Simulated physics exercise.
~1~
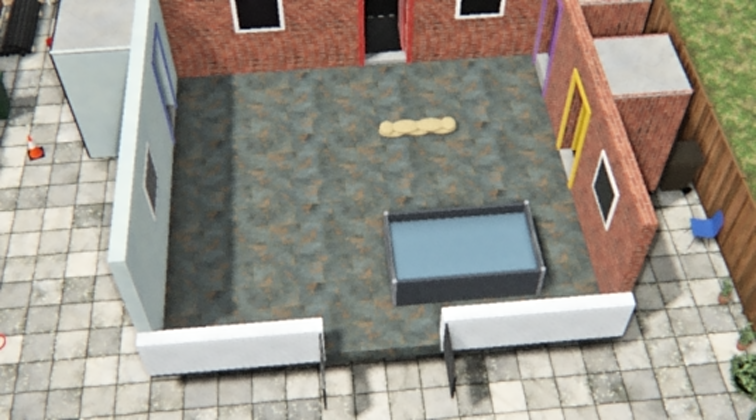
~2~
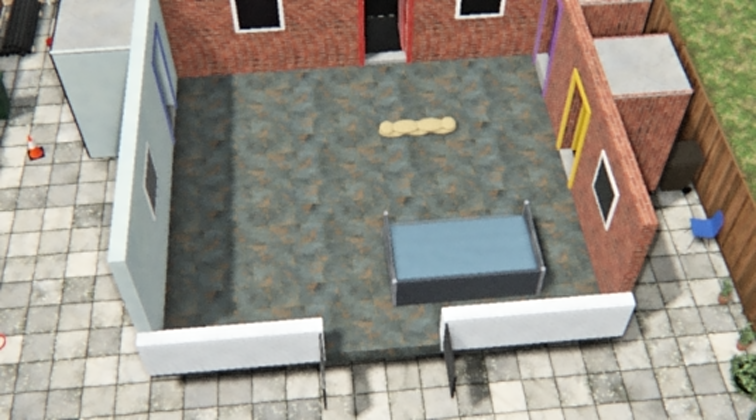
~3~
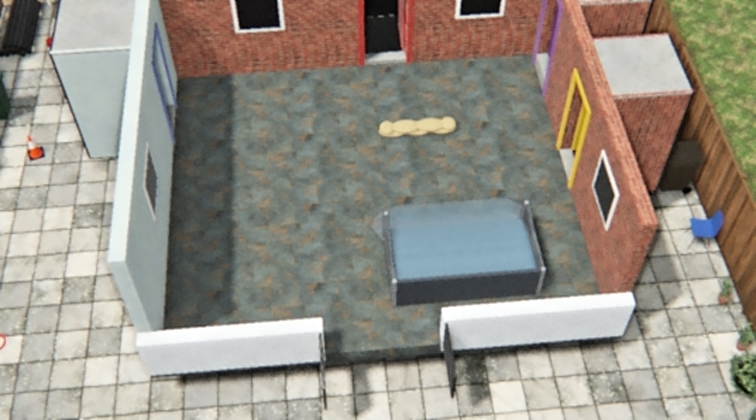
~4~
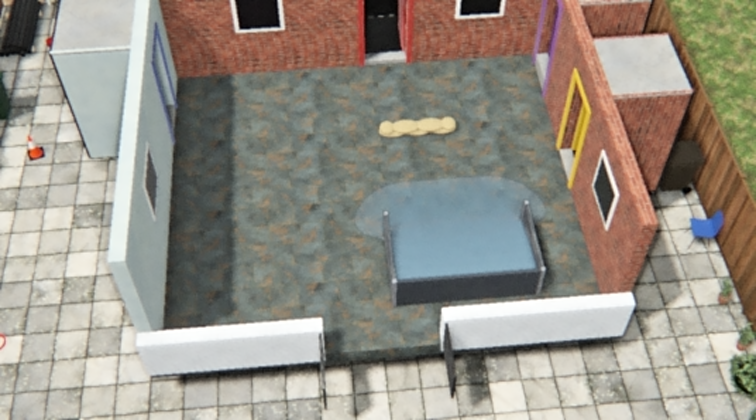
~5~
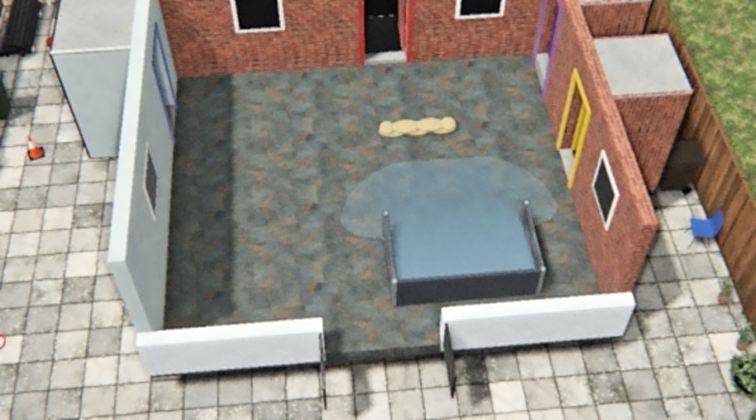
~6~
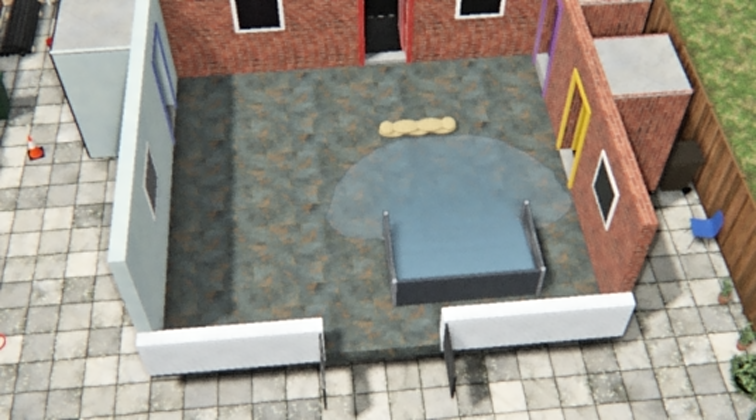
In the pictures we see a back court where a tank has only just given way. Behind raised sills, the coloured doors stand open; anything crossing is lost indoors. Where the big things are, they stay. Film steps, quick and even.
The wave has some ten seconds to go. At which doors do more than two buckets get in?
I expect the purple door to see two buckets at most; I expect the blue door to see two buckets at most; I expect the red door to see two buckets at most; I expect the yellow door to see over two buckets.
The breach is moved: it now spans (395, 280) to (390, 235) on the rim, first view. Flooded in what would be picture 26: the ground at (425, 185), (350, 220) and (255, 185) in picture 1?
Unwetted, unwetted, submerged.
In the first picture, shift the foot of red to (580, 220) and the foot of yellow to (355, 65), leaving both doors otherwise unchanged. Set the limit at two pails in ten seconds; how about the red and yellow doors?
Going through them, I find the red door escapes flooding and the yellow door overflows.
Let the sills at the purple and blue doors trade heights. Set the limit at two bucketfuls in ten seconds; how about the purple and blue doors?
The purple door goes past the mark, the blue door falls short.
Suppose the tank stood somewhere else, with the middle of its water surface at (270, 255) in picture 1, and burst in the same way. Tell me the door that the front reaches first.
I say the blue door.
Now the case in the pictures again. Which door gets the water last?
The blue-painted one.
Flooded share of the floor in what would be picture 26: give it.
My estimate is close to 50 per cent.
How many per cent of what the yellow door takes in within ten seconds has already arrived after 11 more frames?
Share at that point: Close to 20 in a hundred.
A moment on, water covers 35 % of the floor; the purple door not reached, the blue door not reached, the red door not reached, the yellow door wet at the sill, nothing in.
Next, water covers 50 % of the floor; the purple door wet at the sill, nothing in, the blue door not reached, the red door wet at the sill, nothing in, the yellow door under two buckets in.
Then, water covers 50 % of the floor; the purple door wet at the sill, nothing in, the blue door not reached, the red door wet at the sill, nothing in, the yellow door over two buckets in.
Later, water covers 75 % of the floor; the purple door wet at the sill, nothing in, the blue door wet at the sill, nothing in, the red door wet at the sill, nothing in, the yellow door over two buckets in.
In the end, water covers 95 % of the floor; the purple door wet at the sill, nothing in, the blue door wet at the sill, nothing in, the red door wet at the sill, nothing in, the yellow door far over two buckets in.
